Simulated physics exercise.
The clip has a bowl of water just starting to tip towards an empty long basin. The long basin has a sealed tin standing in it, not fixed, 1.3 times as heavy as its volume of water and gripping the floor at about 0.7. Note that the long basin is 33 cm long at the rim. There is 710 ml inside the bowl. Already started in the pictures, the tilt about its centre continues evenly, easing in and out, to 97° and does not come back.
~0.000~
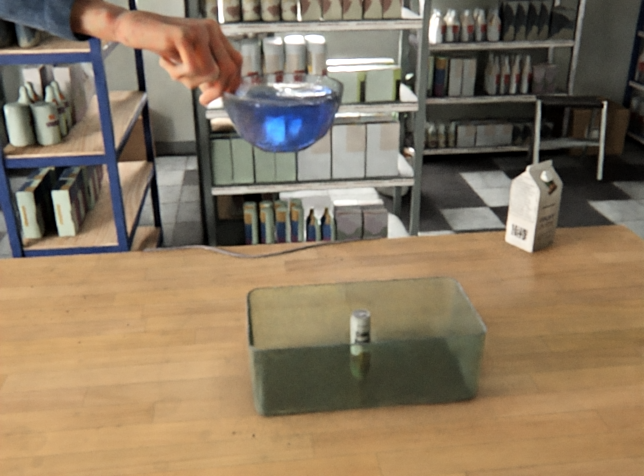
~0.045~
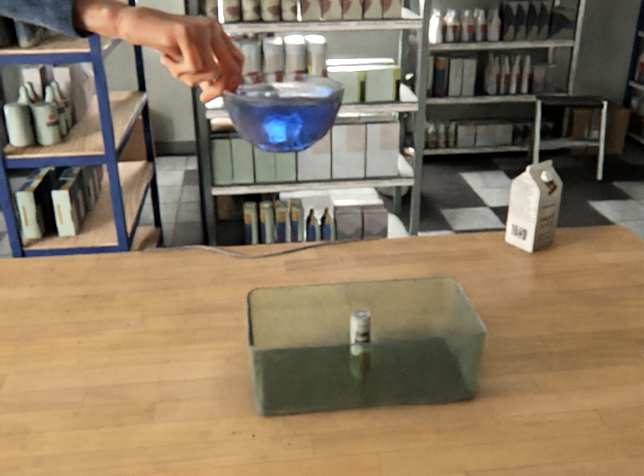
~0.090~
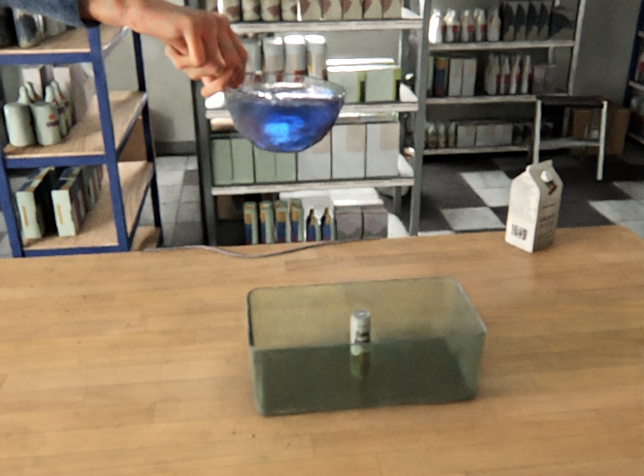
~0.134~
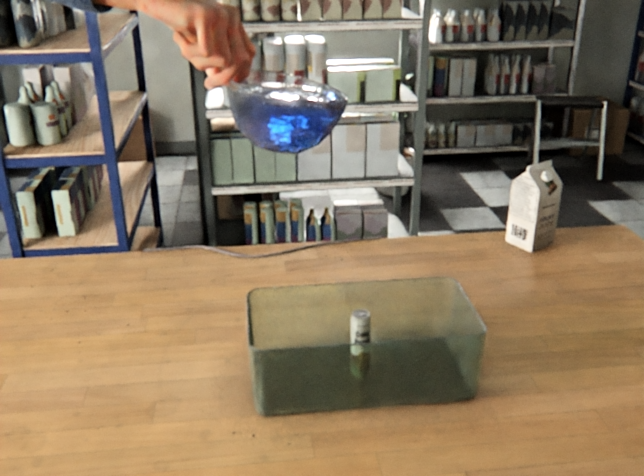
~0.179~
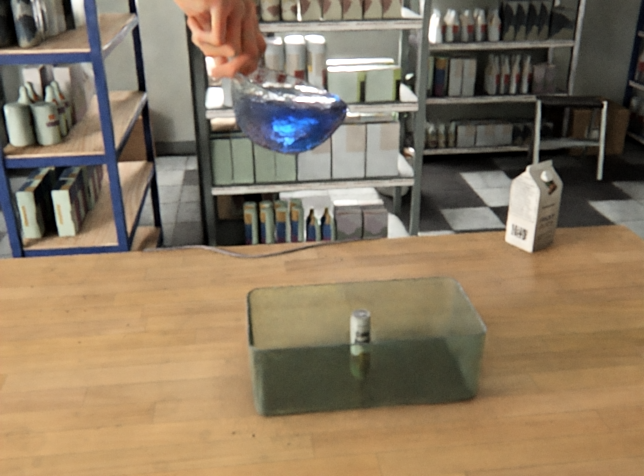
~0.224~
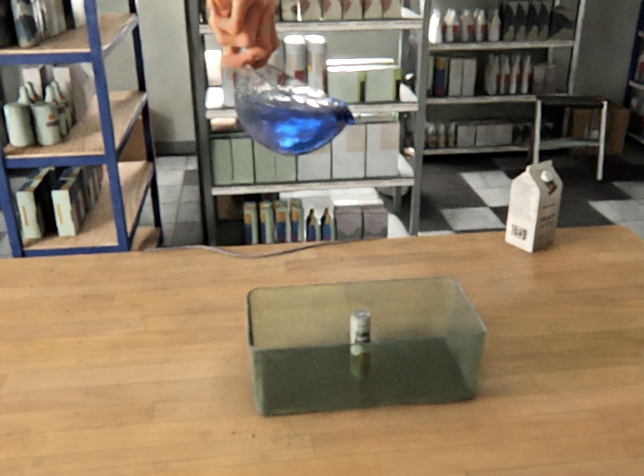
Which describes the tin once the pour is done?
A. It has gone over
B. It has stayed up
It has gone over (A).
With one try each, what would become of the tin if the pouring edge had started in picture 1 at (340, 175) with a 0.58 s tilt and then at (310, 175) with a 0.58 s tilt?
The tin stays vertical the first time and stays vertical the second time.
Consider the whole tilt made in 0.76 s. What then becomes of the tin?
Then the tin does not tip.
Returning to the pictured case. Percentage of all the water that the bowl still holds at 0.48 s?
Portion remaining: Approx. 18 per cent.
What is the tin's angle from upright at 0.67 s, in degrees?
0°.
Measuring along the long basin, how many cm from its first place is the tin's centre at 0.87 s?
Close to 4 cm.
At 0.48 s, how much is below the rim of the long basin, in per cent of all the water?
I'd estimate some 7 percent of the liquid.
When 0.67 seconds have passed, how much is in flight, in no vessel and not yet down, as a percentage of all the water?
Airborne share: Near 22 %.
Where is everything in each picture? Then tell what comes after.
In the first picture, it leans 0°; its right rim is at (342, 86); the water meets the walls at (224, 96) and (338, 93); the long basin's rim runs from (248, 319) to (471, 305); the tin's top is at (361, 317).
In the second picture, it leans 1°; its right rim is at (343, 87); the water meets the walls at (225, 95) and (338, 93).
In the third picture, it leans 6°; its right rim is at (344, 92); the water meets the walls at (227, 93) and (340, 95).
In the fourth picture, it leans 12°; its right rim is at (346, 99); the water meets the walls at (230, 91) and (342, 98).
In the fifth picture, it leans 21°; its right rim is at (347, 109); the water meets the walls at (234, 92) and (347, 102); 1 per cent is over the edge.
In the sixth picture, it leans 32°; its right rim is at (347, 120); the water meets the walls at (237, 95) and (342, 110); 6 per cent is over the edge.
Then, 0.48 s in, the tilt is 90° and 18 per cent is still to pour; the tin stands where it began.
Then, 0.67 s in, the tilt is 97° and 1 per cent is still to pour; the tin stands where it began.
Then, 0.87 s in, the tilt is 97° and 0 per cent is still to pour; the tin leans 42°.
Then, 1.08 s in, the tilt is 97° and 0 per cent is still to pour; the tin lies on its side.
Finally, the tin lies on its side.
